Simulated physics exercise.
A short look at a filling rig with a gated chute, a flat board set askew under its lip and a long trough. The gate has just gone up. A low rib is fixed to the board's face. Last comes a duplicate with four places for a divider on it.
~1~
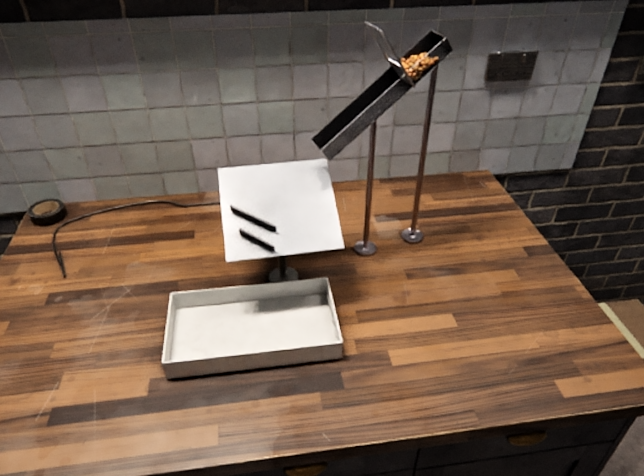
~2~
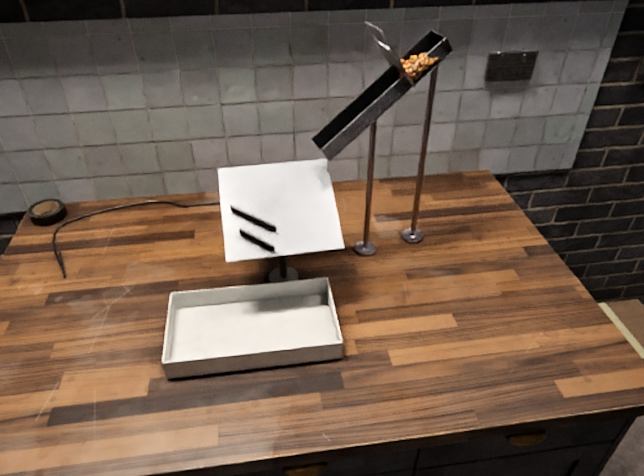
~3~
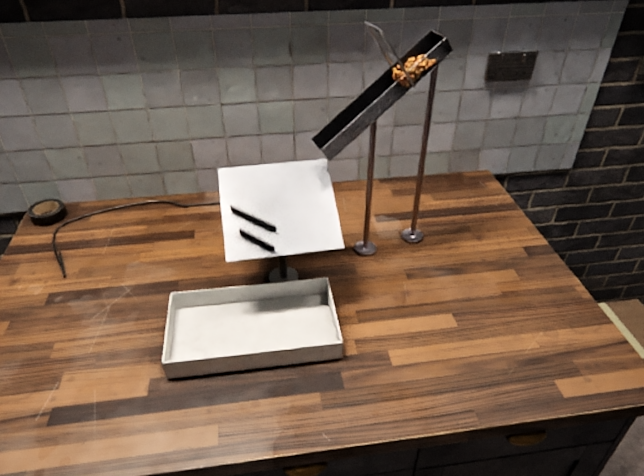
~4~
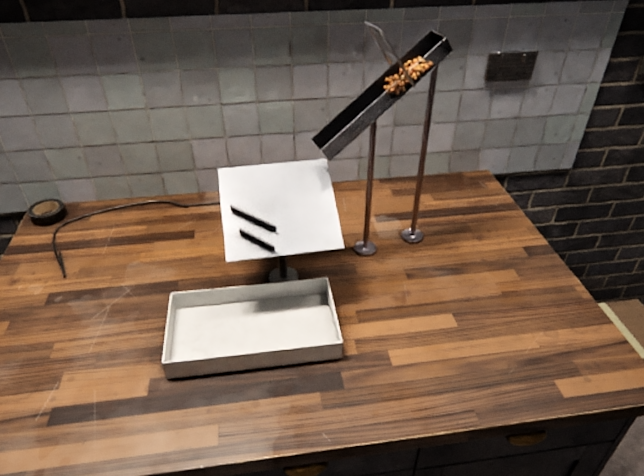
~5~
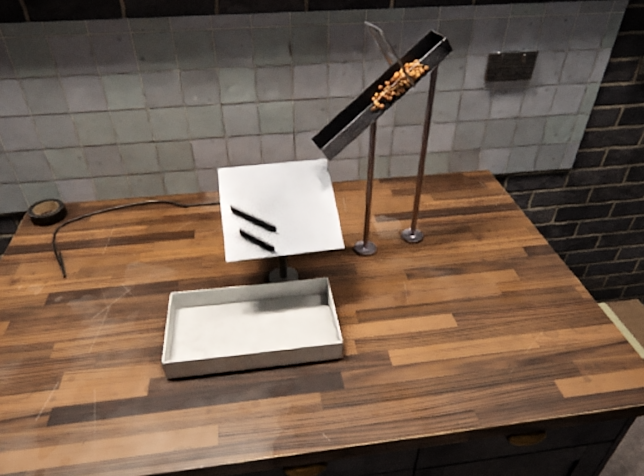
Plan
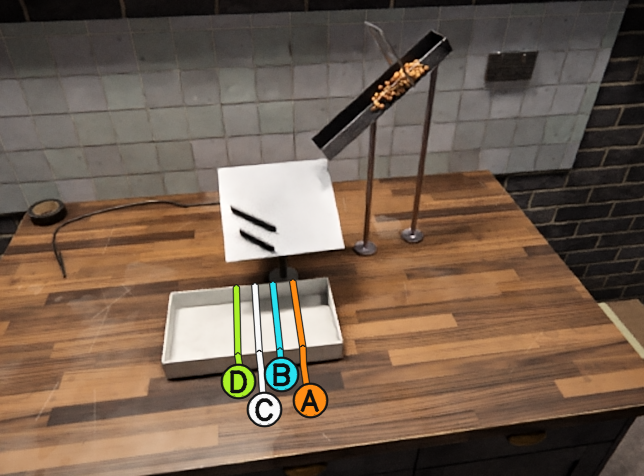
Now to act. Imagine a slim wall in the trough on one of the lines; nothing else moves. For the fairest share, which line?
Take A.
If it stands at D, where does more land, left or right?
Right.
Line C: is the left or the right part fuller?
The right side.
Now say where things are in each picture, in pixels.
In the first picture, load behind the gate at (415, 65), roasted chickpeas; lip of the chute at (325, 155), sloping fairly steeply.
In the second picture, middle of the board at (279, 207), tilted gently; middle of its low edge at (286, 255); of its high edge at (273, 164).
In the third picture, front corners of the trough at (163, 363) and (342, 342), empty; front of the load at (396, 79).
In the fourth picture, middle of the load at (405, 75); its front at (389, 92), about a quarter of the way to the lip; rib from (239, 229) to (274, 247); rib from (231, 205) to (276, 226).
In the fifth picture, middle of the load at (398, 80); its front at (374, 109), about a third of the way to the lip.
On the marked copy, line A crosses the front rim at (302, 347); line B crosses the front rim at (279, 349); line C crosses the front rim at (259, 352); line D crosses the front rim at (237, 354).
With A, of what is caught, about half on the left of the divider, about half on the right.
With B, of what is caught, a stray few on the left of the divider, nearly all on the right.
With C, of what is caught, a stray few on the left of the divider, nearly all on the right.
With D, of what is caught, none on the left of the divider, all on the right.
